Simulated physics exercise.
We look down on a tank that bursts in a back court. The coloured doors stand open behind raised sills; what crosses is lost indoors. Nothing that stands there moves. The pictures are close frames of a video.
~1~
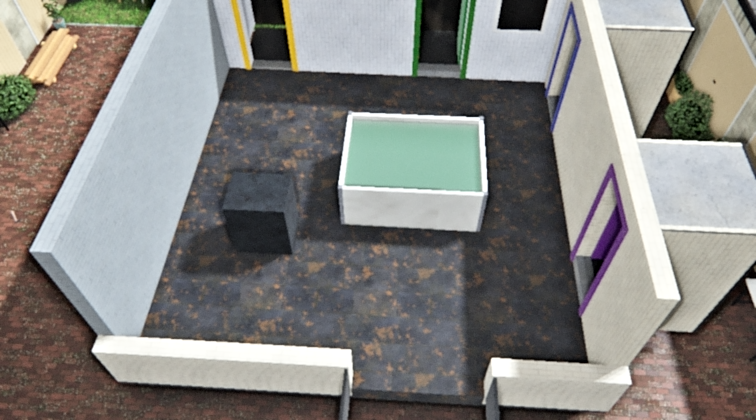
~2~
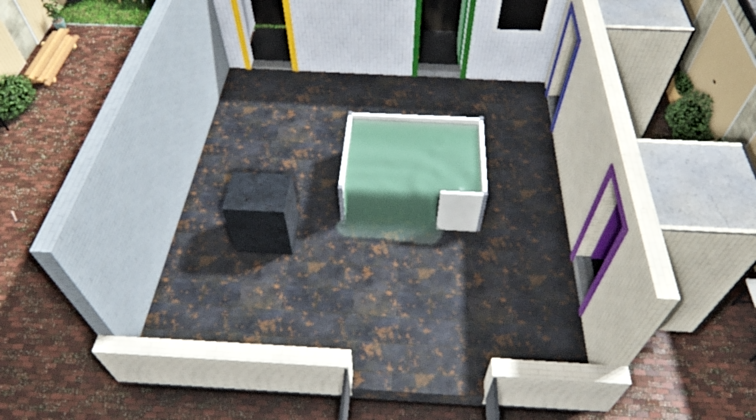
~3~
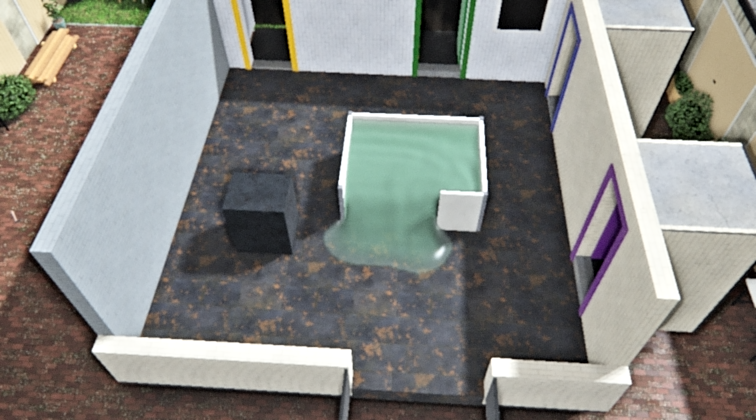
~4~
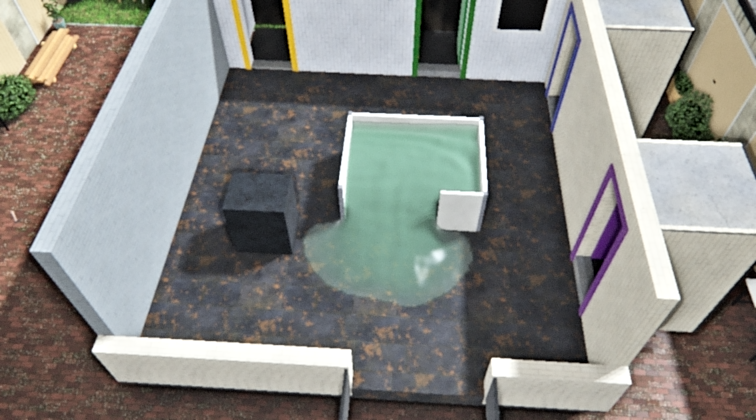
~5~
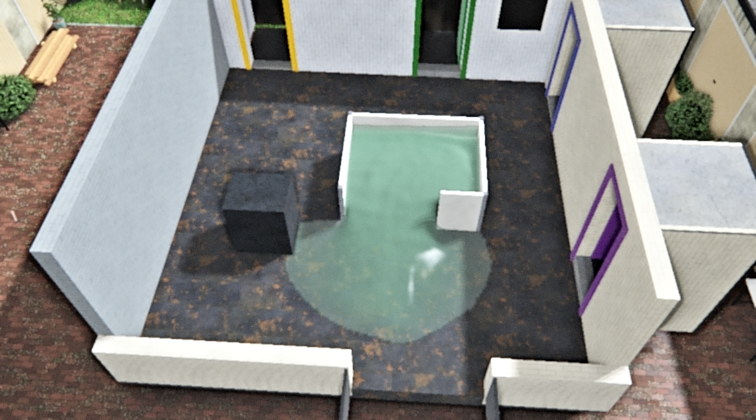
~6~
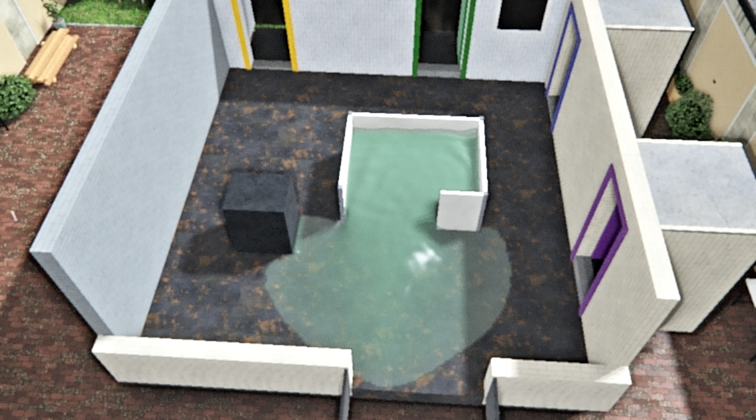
In the video, a white-walled tank of green water stands in a walled court beside a dark block. Part of its front wall opens, and water pours out, spreading forward and sideways across the dark floor.
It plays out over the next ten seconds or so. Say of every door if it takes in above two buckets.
In the end: The green door holds within the limit; the purple door holds within the limit; the yellow door floods; the blue door holds within the limit.
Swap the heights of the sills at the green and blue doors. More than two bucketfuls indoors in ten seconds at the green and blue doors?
One by one: Green keeps below it, blue keeps below it.
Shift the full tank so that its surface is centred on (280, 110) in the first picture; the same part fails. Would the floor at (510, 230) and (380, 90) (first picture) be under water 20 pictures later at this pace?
In that order: Under water, clear.
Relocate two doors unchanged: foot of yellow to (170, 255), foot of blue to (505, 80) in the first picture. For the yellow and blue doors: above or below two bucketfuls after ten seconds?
In short: Yellow door floods; blue door is under.
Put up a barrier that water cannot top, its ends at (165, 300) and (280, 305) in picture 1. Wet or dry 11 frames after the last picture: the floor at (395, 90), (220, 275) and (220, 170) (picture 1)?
One after the other: Clear, flooded, free of water.
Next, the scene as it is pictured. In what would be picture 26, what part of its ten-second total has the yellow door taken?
Near 0 in a hundred.
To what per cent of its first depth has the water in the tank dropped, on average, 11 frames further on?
Some 36 per cent.
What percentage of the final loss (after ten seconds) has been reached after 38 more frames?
About 80 per cent.
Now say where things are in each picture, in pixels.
In the first frame, the water tank at (414, 155) is whole and still.
In the second frame, water pours out at (391, 214) and has run to (339, 224).
In the third frame, water pours out at (391, 214) and has run to (333, 247).
In the fourth frame, the front is at (413, 303), out from the gap at (391, 216).
In the fifth frame, the front is at (404, 337), out from the gap at (391, 216).
In the sixth frame, water pours out at (391, 216) and has run to a hidden place.
A moment on, water covers 30 % of the floor; the green door not reached, the purple door not reached, the yellow door not reached, the blue door not reached.
Next, water covers 30 % of the floor; the green door not reached, the purple door wet at the sill, nothing in, the yellow door not reached, the blue door not reached.
Then, water covers 50 % of the floor; the green door not reached, the purple door wet at the sill, nothing in, the yellow door not reached, the blue door not reached.
Later, water covers 75 % of the floor; the green door not reached, the purple door wet at the sill, nothing in, the yellow door over two buckets in, the blue door not reached.
In the end, water covers 95 % of the floor; the green door wet at the sill, nothing in, the purple door wet at the sill, nothing in, the yellow door over two buckets in, the blue door wet at the sill, nothing in.
